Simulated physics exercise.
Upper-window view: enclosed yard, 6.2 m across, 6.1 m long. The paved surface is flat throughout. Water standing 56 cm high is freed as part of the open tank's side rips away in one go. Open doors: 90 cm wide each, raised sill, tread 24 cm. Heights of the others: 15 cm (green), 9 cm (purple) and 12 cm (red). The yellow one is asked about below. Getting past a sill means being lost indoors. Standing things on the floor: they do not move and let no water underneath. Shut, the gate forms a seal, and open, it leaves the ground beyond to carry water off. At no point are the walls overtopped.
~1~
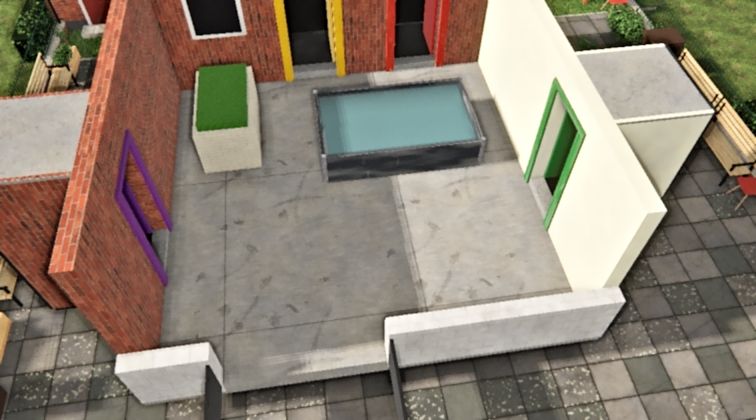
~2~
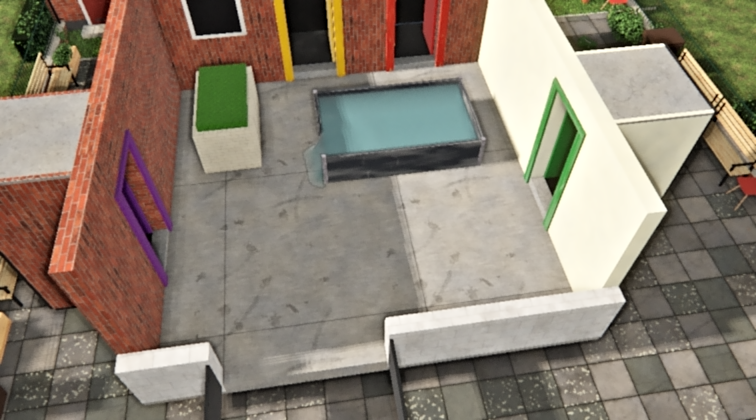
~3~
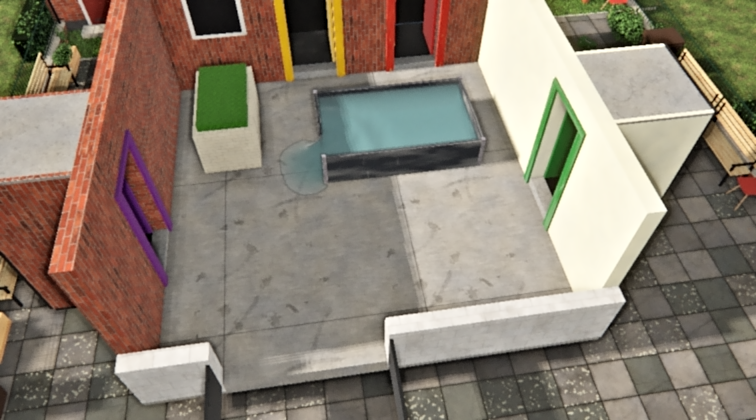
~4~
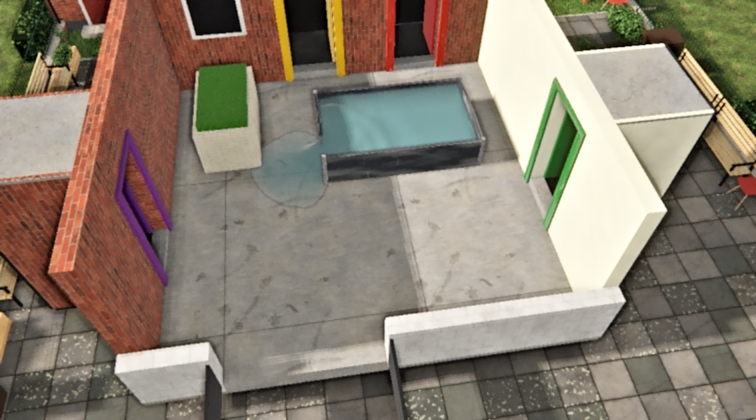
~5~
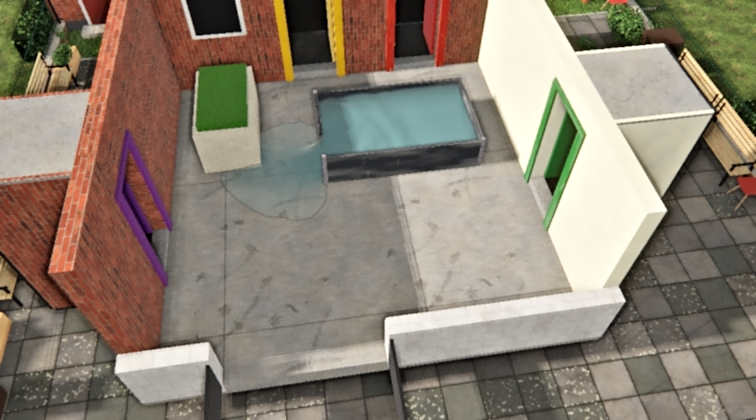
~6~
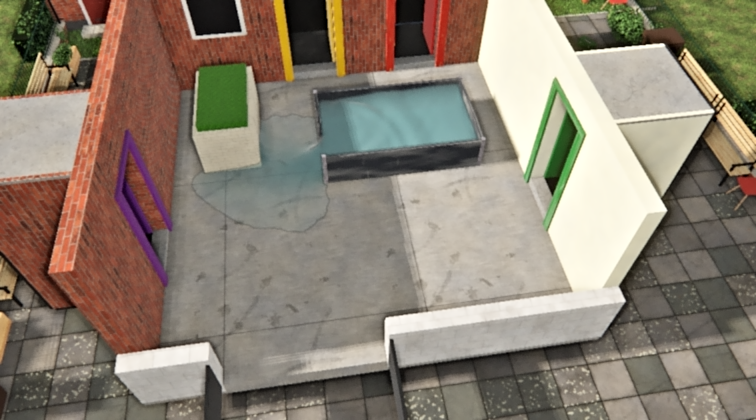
We see a walled yard from above, with a raised pool of water near coloured doorways; water pours from the pool's left end and spreads across the grey paving, reaching around the base of a grass-topped block.
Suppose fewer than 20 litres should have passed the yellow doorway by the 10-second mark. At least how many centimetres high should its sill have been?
I would say at least 7.5 cm.
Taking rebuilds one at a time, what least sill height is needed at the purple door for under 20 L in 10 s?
Purple door, minimum about 16 cm.
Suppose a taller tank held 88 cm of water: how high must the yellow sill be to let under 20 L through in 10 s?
It would take a step of about 13.5 cm.
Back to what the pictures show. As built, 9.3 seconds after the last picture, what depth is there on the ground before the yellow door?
Lab note: Depth approx. 5.5 cm.
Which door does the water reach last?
It's the green door.
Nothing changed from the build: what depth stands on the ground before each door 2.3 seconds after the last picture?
Green door 0 cm, purple door 18 cm, yellow door 10 cm, red door 1 cm.
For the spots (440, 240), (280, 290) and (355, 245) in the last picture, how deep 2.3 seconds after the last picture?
Depths of roughly 0 cm, 1 cm and 0 cm, in that order.
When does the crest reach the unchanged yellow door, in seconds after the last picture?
1.8 s.
Then, 0.7 s after the last picture water covers 20 % of the floor, deepest (35 cm) near (266, 165); it has not reached the yellow door.
Then, 2.3 s after the last picture water covers 40 % of the floor, deepest (28 cm) near (266, 165); 10 cm at the yellow door, 0 litres in over its 17 cm sill.
Then, 9.3 s after the last picture water covers 95 % of the floor, deepest (10 cm) near (266, 165); 5 cm at the yellow door, 0 litres in over its 17 cm sill.
At the yellow door as built, the water peaked near 12 cm, 1.9 s after the last picture.
With a sill of 6 cm, 35 litres would have come in within the 10 s; with 8.5 cm, 11 litres. So under 20 litres takes about 7.5 cm.
